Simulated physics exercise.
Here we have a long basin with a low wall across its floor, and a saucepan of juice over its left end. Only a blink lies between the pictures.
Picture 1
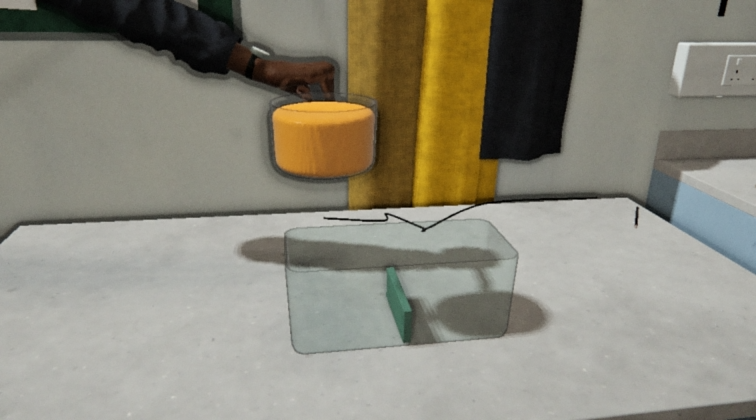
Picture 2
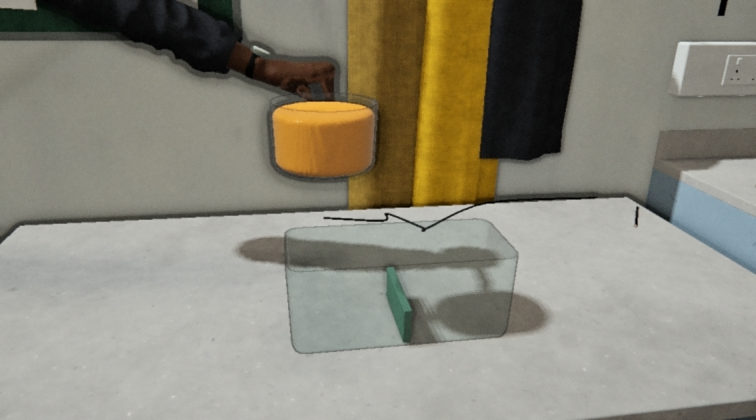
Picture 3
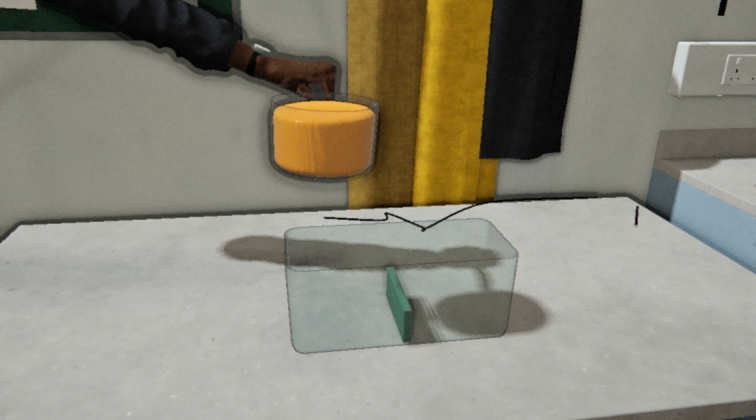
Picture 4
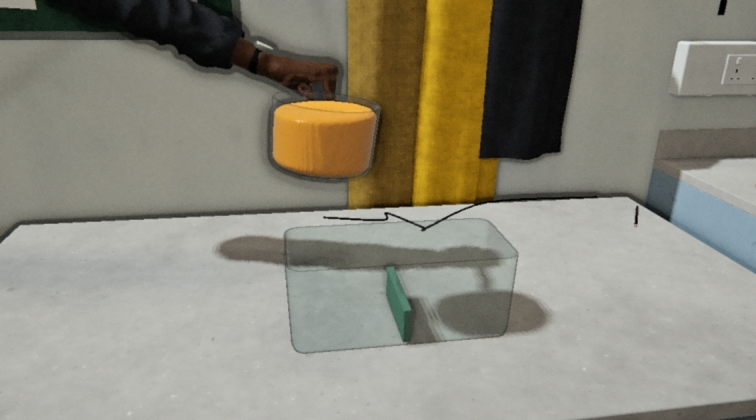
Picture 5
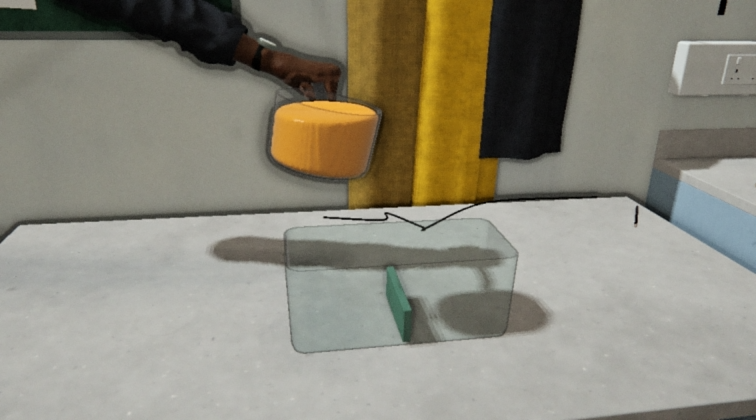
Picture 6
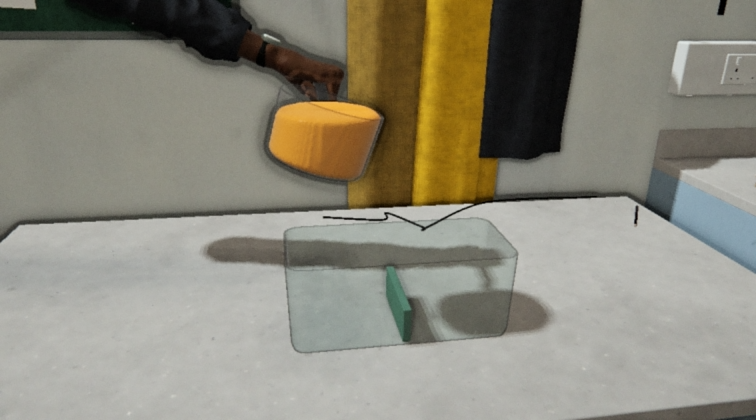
At first, a hand holds an orange, rounded vessel almost level above a clear basin with a low green wall across its floor. The hand then tilts the vessel slightly, and the lean gradually grows, its right side dipping to a modest slant while the basin stays still on the table.
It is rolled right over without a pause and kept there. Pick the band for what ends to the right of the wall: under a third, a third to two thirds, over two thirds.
In the end over two thirds is right of the wall.
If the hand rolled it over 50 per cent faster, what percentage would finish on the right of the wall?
Roughly 70 in a hundred.
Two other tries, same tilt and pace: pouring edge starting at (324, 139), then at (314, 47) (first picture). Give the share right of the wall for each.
First some 5, then 30 per cent.
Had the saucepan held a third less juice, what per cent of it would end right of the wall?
Roughly 70 in a hundred.
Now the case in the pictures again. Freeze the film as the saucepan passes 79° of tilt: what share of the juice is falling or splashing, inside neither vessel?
Some 35 per cent.
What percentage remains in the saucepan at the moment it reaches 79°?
Some 50 per cent.
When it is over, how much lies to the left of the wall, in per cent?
It comes to 20 per cent or so.
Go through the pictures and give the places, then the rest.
Tilt 0°; pouring edge (376, 102); surface from (272, 112) to (373, 111); the long basin's rim runs from (285, 250) to (503, 238); the wall's top is at (399, 289), in the first picture.
Tilt 1°; pouring edge (376, 103); surface from (273, 111) to (373, 110), in the second picture.
Tilt 3°; pouring edge (377, 104); surface from (273, 111) to (374, 110), in the third picture.
Tilt 6°; pouring edge (378, 107); surface from (274, 111) to (375, 111), in the fourth picture.
Tilt 11°; pouring edge (380, 112); surface from (276, 112) to (377, 112), in the fifth picture.
Tilt 17°; pouring edge (381, 118); surface from (275, 112) to (380, 112), in the sixth picture.
A moment on, the tilt is 79° and 51 per cent is still to pour, 0 is left of the wall and 14 right of it.
Next, the tilt is 111° and 7 per cent is still to pour, 8 is left of the wall and 75 right of it.
Then the tilt is 114° and 0 per cent is still to pour, 20 is left of the wall and 79 right of it.
Later the tilt is 114° and 0 per cent is still to pour, 21 is left of the wall and 78 right of it.
Finally, 21 per cent lies left of the wall, 78 right of it and 1 outside.
